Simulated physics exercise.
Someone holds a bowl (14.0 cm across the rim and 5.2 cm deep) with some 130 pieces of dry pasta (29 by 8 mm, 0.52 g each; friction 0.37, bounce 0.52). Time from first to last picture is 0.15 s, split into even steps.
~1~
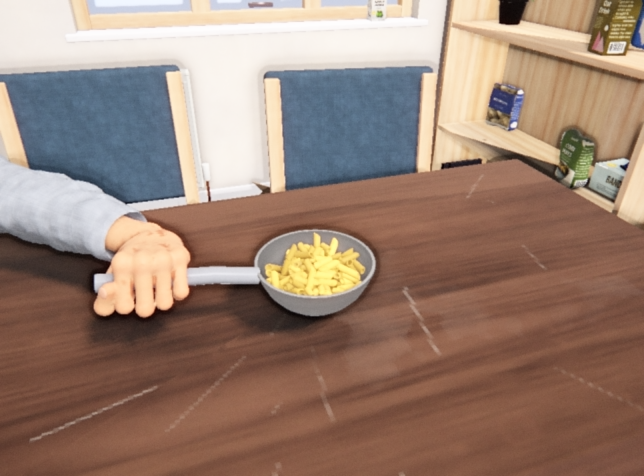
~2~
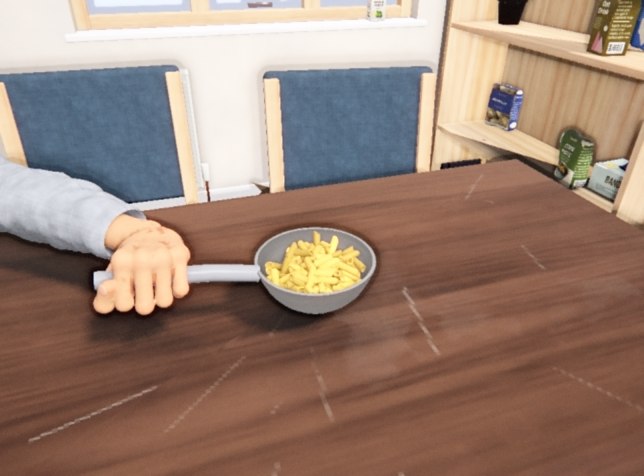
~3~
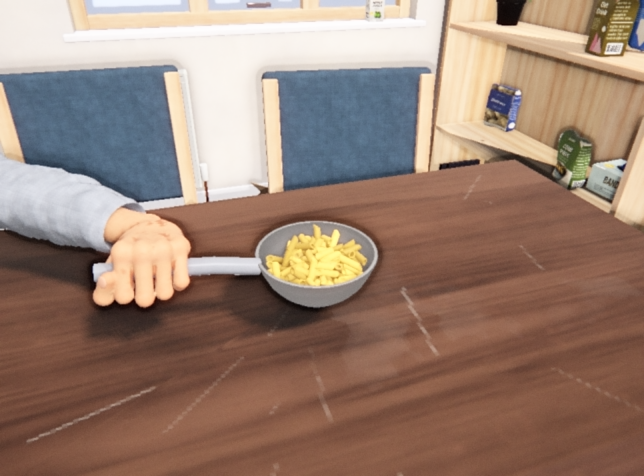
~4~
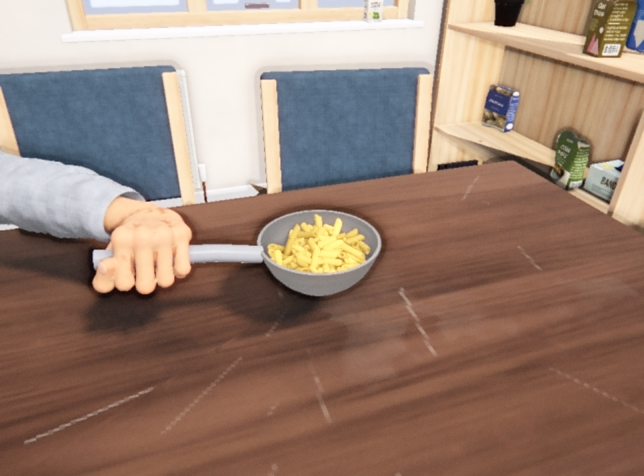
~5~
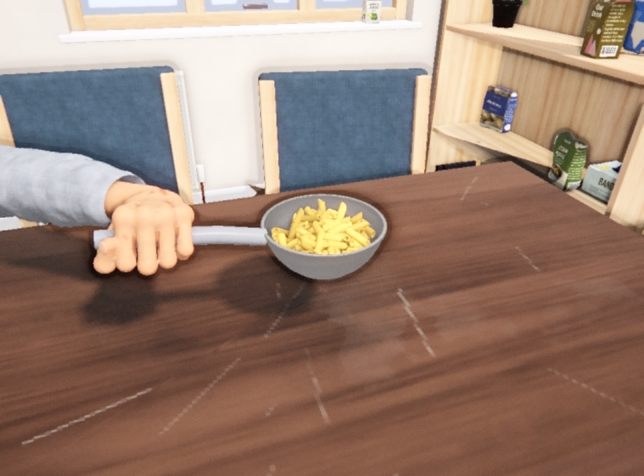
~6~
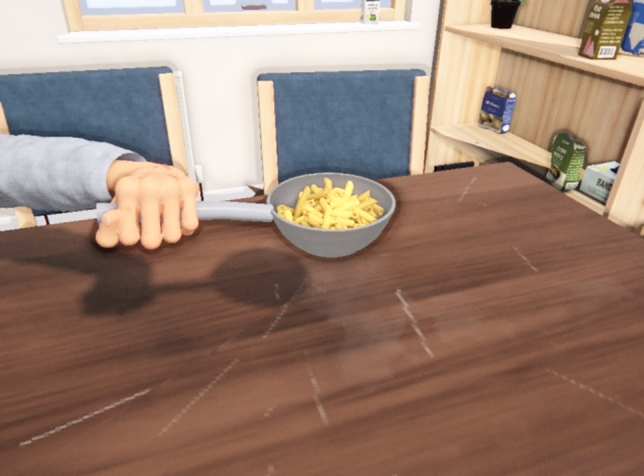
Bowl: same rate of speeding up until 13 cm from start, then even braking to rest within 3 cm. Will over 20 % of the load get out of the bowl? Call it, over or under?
My call: Over.
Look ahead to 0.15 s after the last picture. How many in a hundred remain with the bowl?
Roughly 85 per cent.
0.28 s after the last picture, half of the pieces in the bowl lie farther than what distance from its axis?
I'd say close to 5.0 cm.
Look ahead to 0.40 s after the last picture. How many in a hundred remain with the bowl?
My best guess is some 30 per cent of the load.
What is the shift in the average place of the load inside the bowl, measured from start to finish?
Some 0.0 cm.
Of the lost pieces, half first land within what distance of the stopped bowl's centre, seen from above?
It comes to close to 16 centimetres.
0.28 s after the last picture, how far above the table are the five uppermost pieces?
Estimate: Near 28 cm.
Then, 0.15 s after the last picture, bowl 85 %, in the air 15 %; middle of the pieces not yet landed near (386, 104).
Then, 0.28 s after the last picture, bowl 30 %, in the air 70 %; middle of the pieces not yet landed near (419, 131).
Then, 0.40 s after the last picture, fallen right of where it stops 10 %, bowl 30 %, in the air 60 %; middle of the pieces not yet landed near (422, 218).
Then, 0.51 s after the last picture, fallen right of where it stops 65 %, bowl 30 %, in the air 5 %; middle of the pieces not yet landed near (363, 178).
In the end, fallen right of where it stops 70 %, bowl 30 %.
